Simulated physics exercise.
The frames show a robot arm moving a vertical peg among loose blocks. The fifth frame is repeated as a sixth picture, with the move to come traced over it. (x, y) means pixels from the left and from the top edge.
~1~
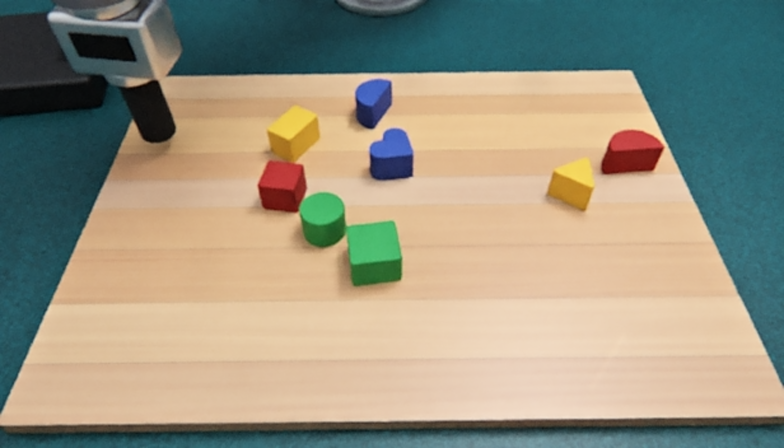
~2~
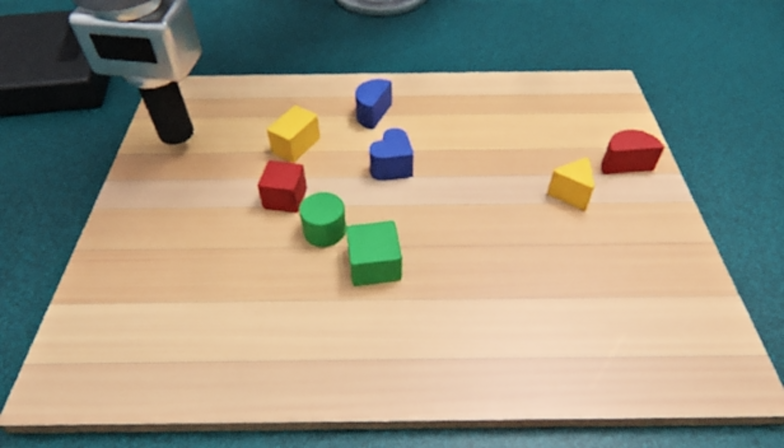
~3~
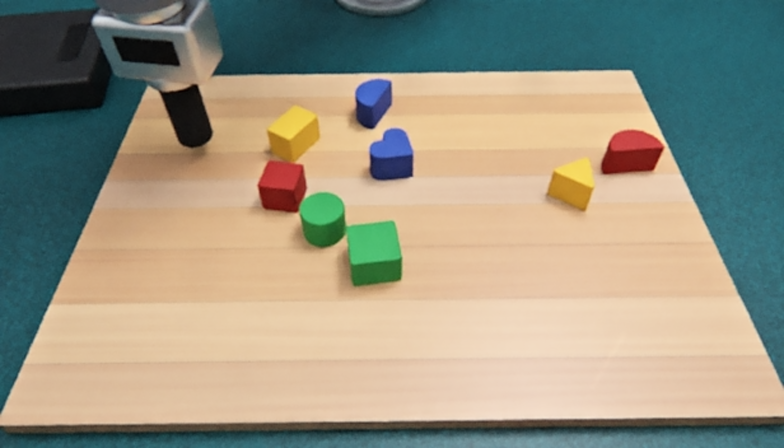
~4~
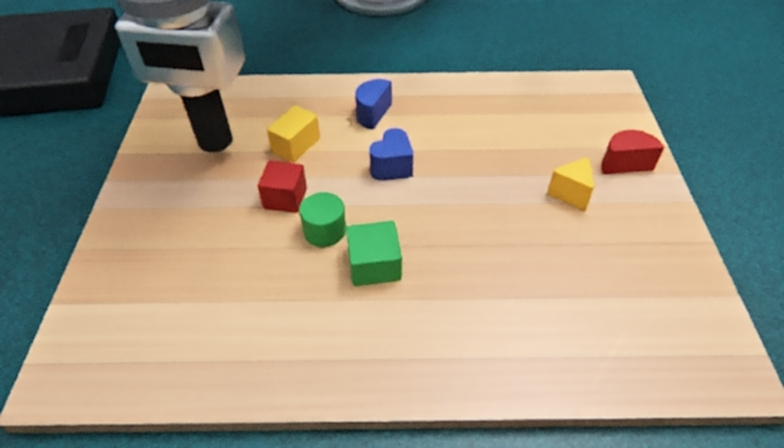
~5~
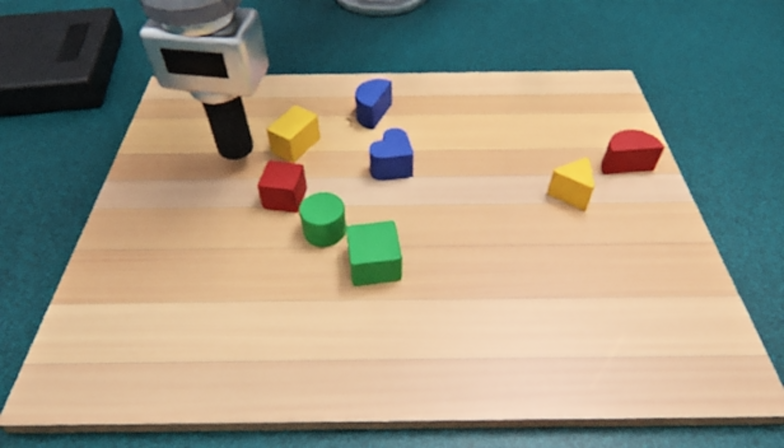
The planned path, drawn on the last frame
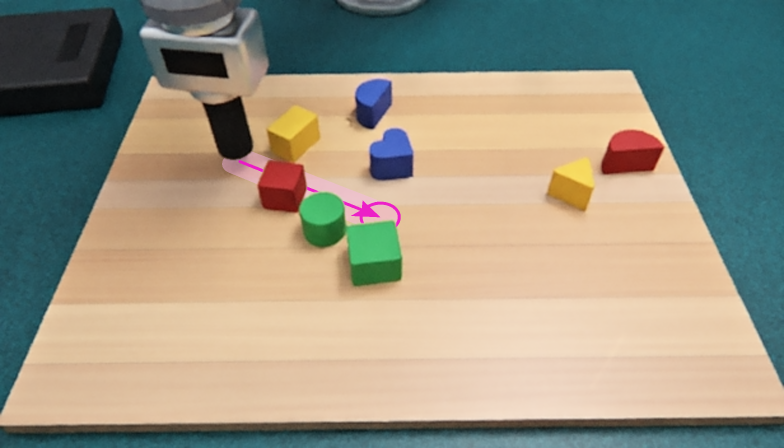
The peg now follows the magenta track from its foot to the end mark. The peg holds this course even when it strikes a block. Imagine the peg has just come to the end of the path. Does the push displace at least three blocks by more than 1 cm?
No.
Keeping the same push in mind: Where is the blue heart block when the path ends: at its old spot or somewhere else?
If the peg follows that path, the blue heart block stays in its place.
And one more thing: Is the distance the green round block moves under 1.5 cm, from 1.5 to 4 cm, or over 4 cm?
Between 1.5 and 4 cm.
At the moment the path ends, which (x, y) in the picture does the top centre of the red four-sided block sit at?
I expect it at (302, 199).
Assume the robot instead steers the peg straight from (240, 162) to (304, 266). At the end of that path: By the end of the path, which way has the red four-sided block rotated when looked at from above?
It twists against the clock when seen from above.
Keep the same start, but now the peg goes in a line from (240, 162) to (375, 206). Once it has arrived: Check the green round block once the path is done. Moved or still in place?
It will end up elsewhere.
The line goes from (240, 162) directly to (380, 217).
What follows on the original path. One third of the way, peg (281, 167); red four-sided block (292, 185), turned 15° clockwise.
Two thirds of the way, peg (330, 185); red four-sided block (302, 198), turned 100° clockwise; green round block (325, 230); green four-sided block (378, 245).
At the end, peg (380, 205); red four-sided block (302, 199), turned 105° clockwise; yellow oblong unmoved; green round block (325, 230); green four-sided block (378, 245); blue heart block unmoved.
